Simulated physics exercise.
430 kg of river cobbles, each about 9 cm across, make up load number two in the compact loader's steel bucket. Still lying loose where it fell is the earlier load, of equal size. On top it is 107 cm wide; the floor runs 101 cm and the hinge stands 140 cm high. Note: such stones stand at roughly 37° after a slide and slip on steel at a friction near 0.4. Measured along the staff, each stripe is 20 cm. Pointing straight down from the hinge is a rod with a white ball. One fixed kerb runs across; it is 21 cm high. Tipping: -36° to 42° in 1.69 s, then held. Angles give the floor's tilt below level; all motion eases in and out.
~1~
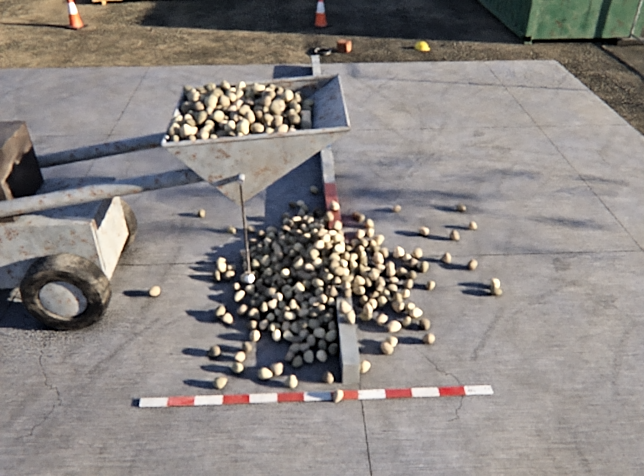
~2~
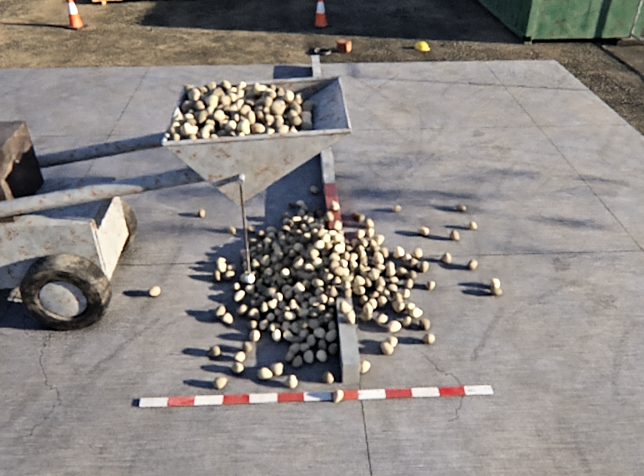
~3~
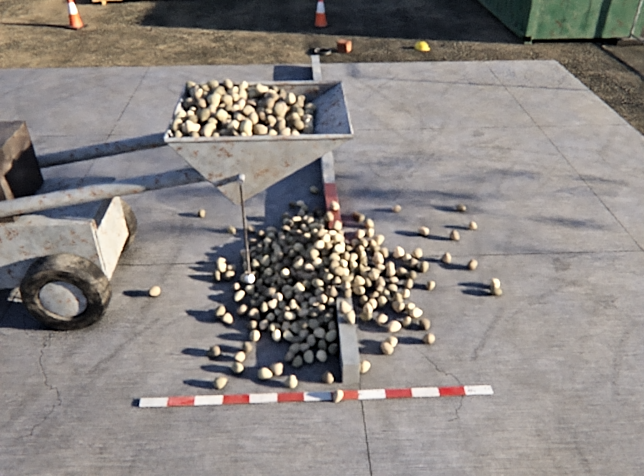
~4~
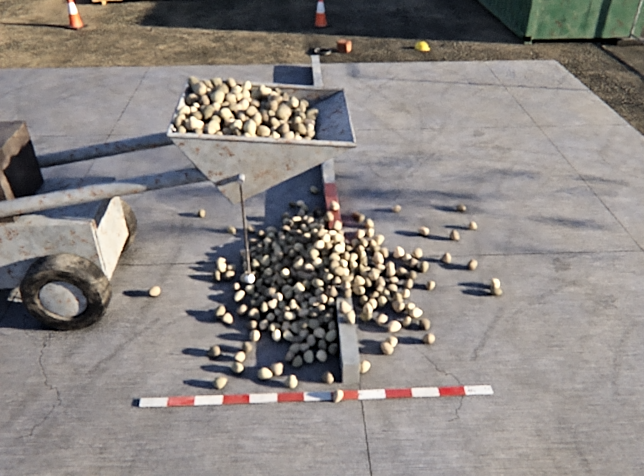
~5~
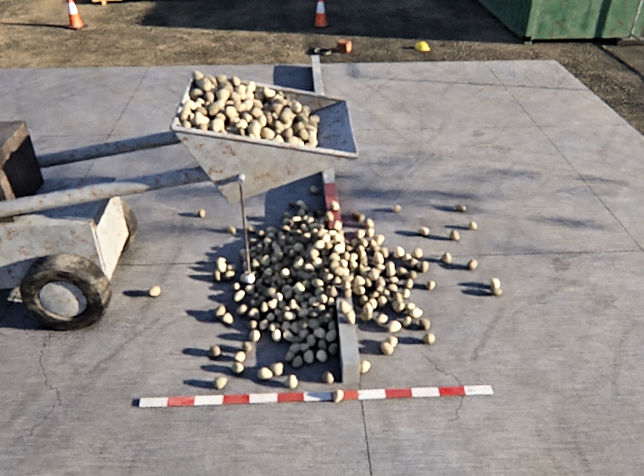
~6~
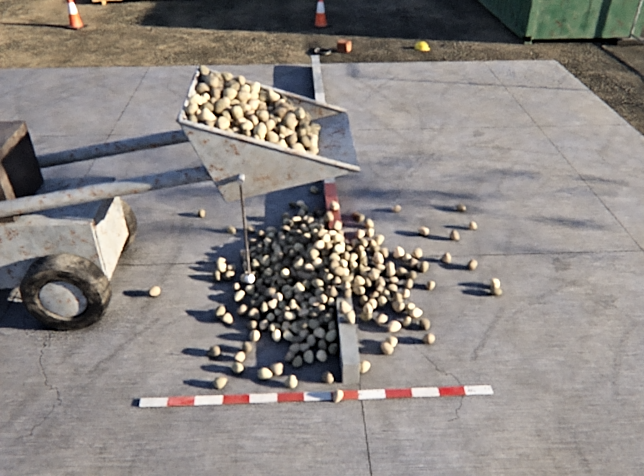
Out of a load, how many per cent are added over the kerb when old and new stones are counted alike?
Around 91 per cent.
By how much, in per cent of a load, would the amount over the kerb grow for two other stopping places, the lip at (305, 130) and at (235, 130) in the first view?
Close to 40 per cent, followed by close to 0 per cent.
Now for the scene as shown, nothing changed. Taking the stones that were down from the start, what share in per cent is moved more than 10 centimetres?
Some 15 percent, give or take.
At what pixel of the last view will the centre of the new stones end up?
Their middle rests near (391, 268).
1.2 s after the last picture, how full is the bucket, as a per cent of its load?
Some 30 percent, roughly.
Then, 0.7 s after the last picture the floor is at 30°; in per cent of one load, 98 in the bucket, 84 on this side of the kerb, 17 over the kerb; the foremost stones are at (464, 248).
Then, 1.2 s after the last picture the floor is at 42°; in per cent of one load, 28 in the bucket, 109 on this side of the kerb, 63 over the kerb; the foremost stones are at (464, 248).
Then, 1.5 s after the last picture the floor is at 42°; in per cent of one load, 0 in the bucket, 103 on this side of the kerb, 97 over the kerb; the foremost stones are at (474, 258).
Then, 4.2 s after the last picture the floor is at 42°; in per cent of one load, 0 in the bucket, 92 on this side of the kerb, 108 over the kerb; the foremost stones are at (510, 267). Net gain over the kerb, 91.
